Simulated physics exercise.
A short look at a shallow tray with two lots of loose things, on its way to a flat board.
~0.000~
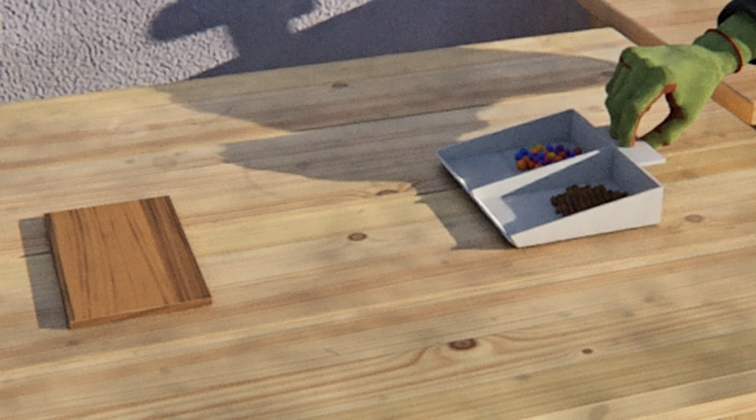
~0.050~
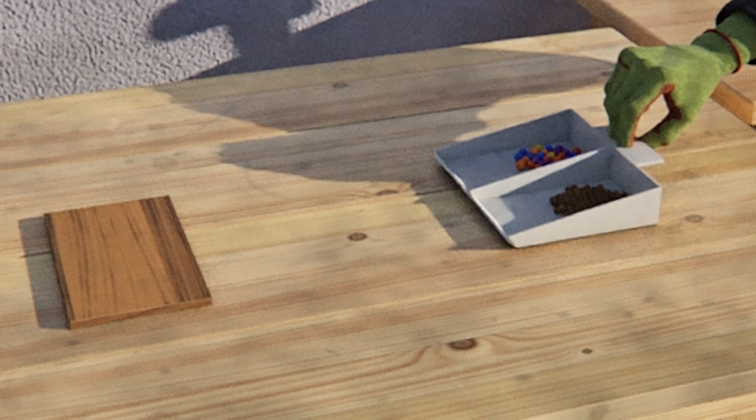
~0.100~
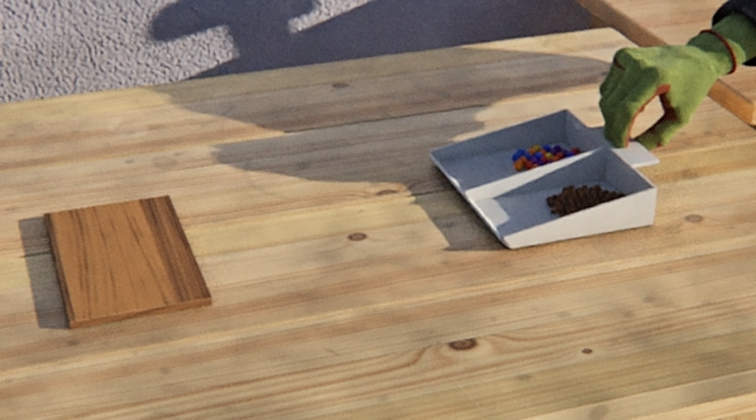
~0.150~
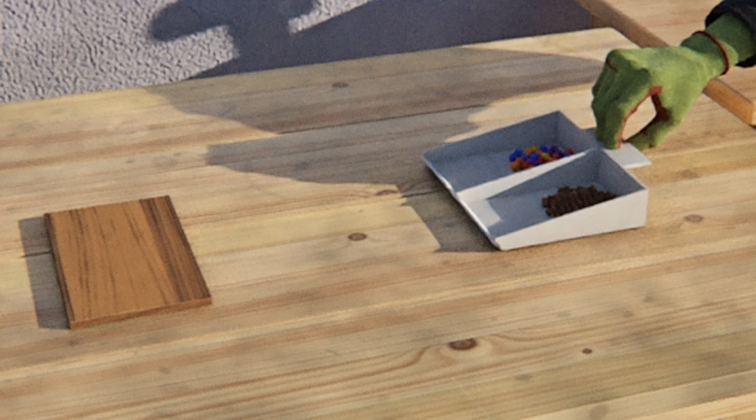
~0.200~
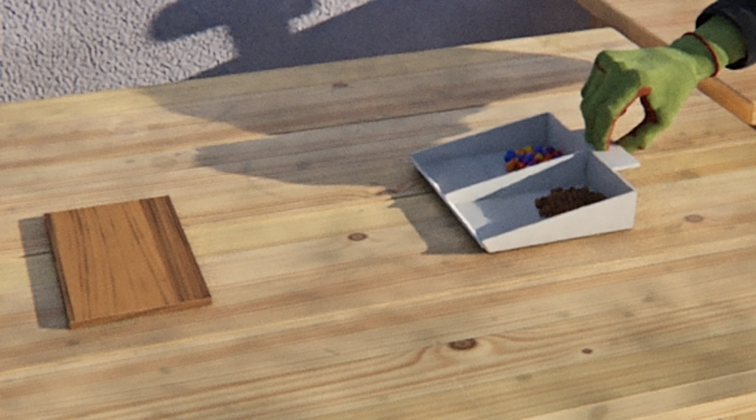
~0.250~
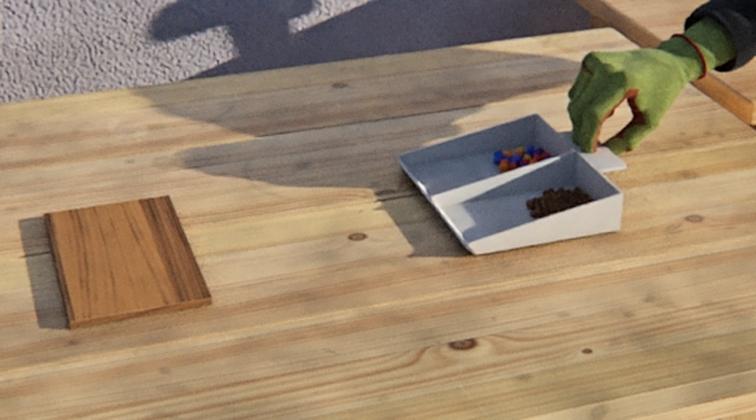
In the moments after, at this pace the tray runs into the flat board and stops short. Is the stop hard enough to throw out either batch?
The near batch stays in the tray and the far batch stays in the tray.
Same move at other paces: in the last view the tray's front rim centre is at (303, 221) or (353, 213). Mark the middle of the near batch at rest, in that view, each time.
At about (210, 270), and at (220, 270).
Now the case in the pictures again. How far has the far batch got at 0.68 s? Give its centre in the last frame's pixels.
Roughly at (422, 179).
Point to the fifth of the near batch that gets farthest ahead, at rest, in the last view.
Roughly at (261, 260).
By 0.68 s, tray still sliding, front rim near (319, 218); near batch all inside; far batch all inside.
By 1.21 s, tray stopped at the flat board; near batch all inside; far batch all inside.
By 1.42 s, tray stopped at the flat board; near batch all inside, moved towards the front rim; far batch all inside, moved towards the front rim.
When it is over (2.2 s), tray stopped at the flat board; near batch all inside, moved towards the front rim; far batch all inside, moved towards the front rim.
